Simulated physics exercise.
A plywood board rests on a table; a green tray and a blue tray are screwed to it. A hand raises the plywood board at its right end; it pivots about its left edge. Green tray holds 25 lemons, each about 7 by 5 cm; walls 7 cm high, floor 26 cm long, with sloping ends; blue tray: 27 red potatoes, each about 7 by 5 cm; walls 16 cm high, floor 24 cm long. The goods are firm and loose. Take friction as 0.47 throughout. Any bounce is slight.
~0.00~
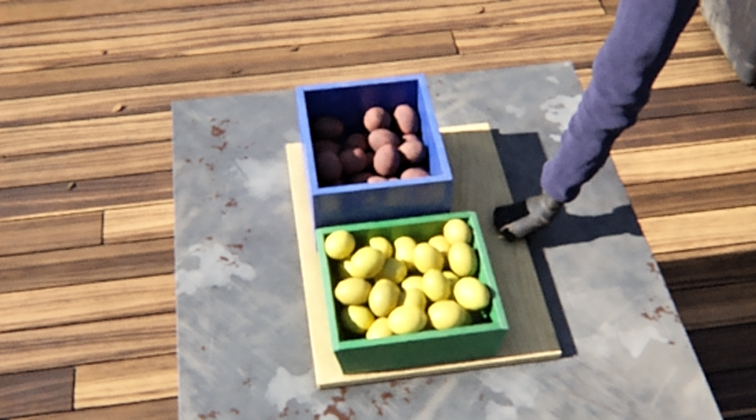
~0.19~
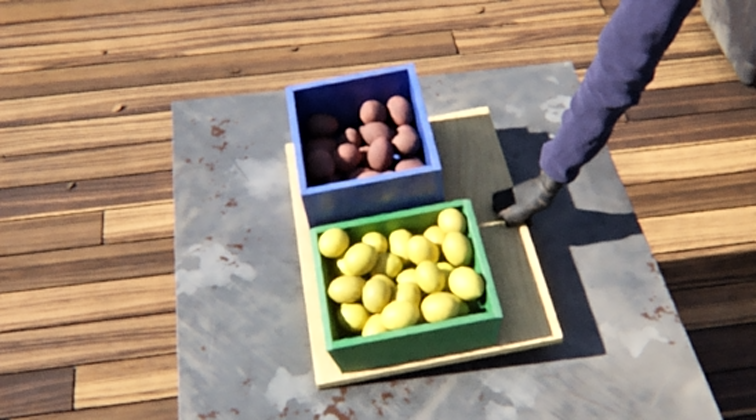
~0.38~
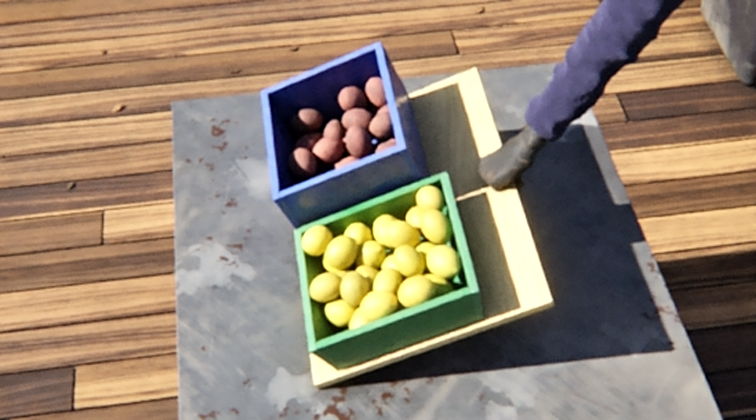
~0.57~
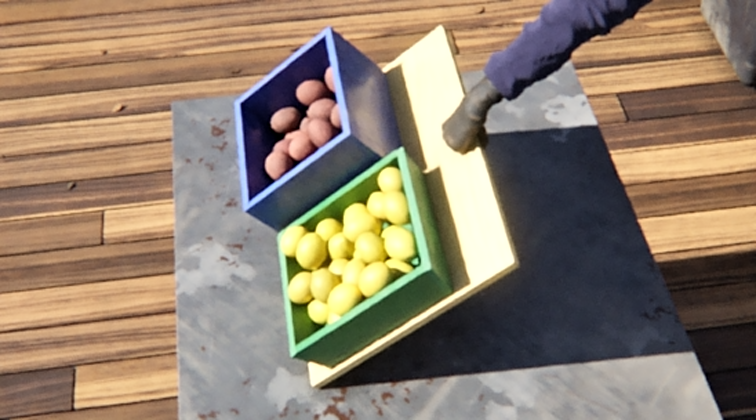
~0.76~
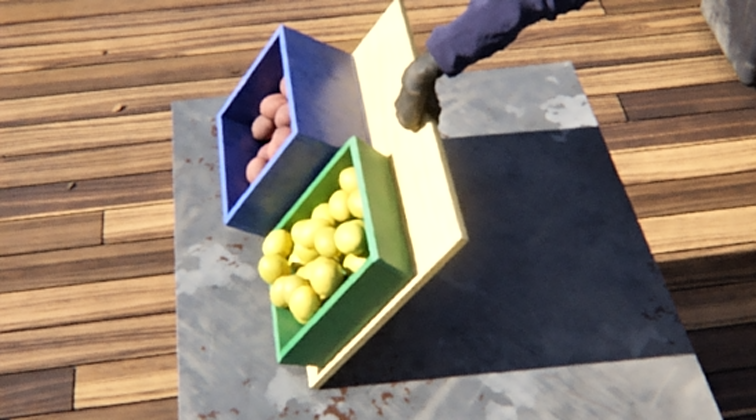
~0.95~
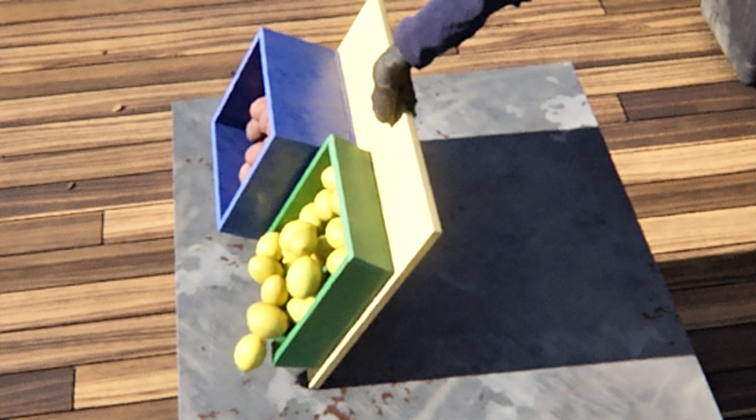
A gloved hand in a dark purple sleeve grips the right edge of a plywood board on a worn grey table over wooden planks, seen from a fixed view above. A blue tray of red potatoes sits behind a green tray of yellow lemons. The hand raises the board steeply about its left edge, the contents shift left, and one lemon leaves the green tray.
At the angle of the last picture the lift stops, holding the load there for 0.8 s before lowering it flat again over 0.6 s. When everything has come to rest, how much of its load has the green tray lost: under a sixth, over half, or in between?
Escapees: A sixth up to half.
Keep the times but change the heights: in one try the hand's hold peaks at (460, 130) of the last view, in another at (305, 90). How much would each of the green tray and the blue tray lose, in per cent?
Loss per try - green tray 0 / 80 percent, blue tray 0 / 30 percent.
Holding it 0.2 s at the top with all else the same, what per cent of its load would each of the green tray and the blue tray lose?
That would cost green tray 30 per cent of its load and blue tray 0 per cent.
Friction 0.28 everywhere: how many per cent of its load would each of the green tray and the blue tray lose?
That would cost the green tray 30 and the blue tray 0 per cent of the load.
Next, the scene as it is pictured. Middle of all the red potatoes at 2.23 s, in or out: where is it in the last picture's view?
Middle approx. (354, 171).
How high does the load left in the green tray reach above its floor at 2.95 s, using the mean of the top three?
It stands close to 9 cm high.
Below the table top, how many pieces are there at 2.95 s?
I'd estimate some 6 at that moment.
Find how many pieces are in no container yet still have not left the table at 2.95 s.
About 2 of them.
After 1.27 s, tilt 62°; the green tray is down by 4 of 25 and the blue tray has all 27.
After 1.67 s, tilt 62°; the green tray is down by 6 of 25 and the blue tray has all 27.
After 2.23 s, tilt 6°; the green tray is down by 8 of 25 and the blue tray has all 27.
Outcome (at 2.95 s), the green tray is down by 8 of 25 and the blue tray has all 27. Asked share, 8 of 25, 32 per cent.
